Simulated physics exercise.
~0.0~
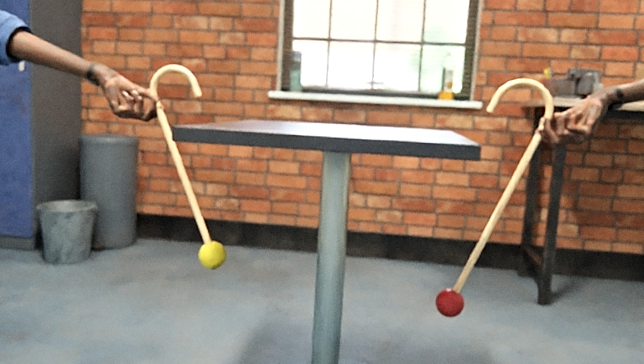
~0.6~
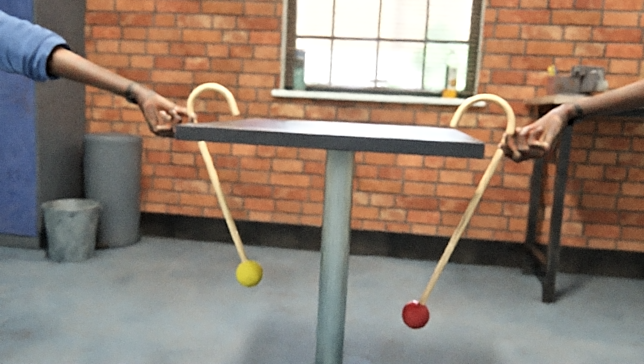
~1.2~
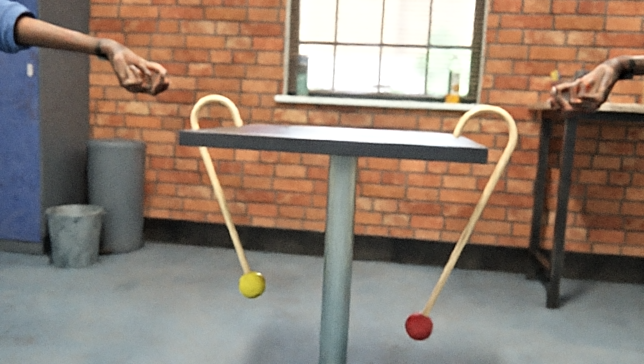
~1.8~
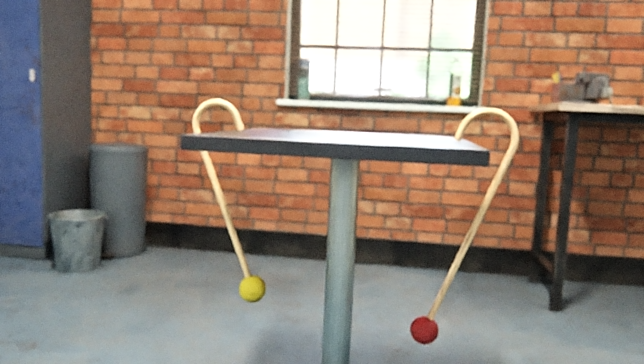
A yellow-ended stick and a red-ended stick, both with curved handles, were brought in by two hands and hooked over opposite edges of a table. The hands let go and drew back, and both sticks stayed hanging there, slanting inward beneath the tabletop.
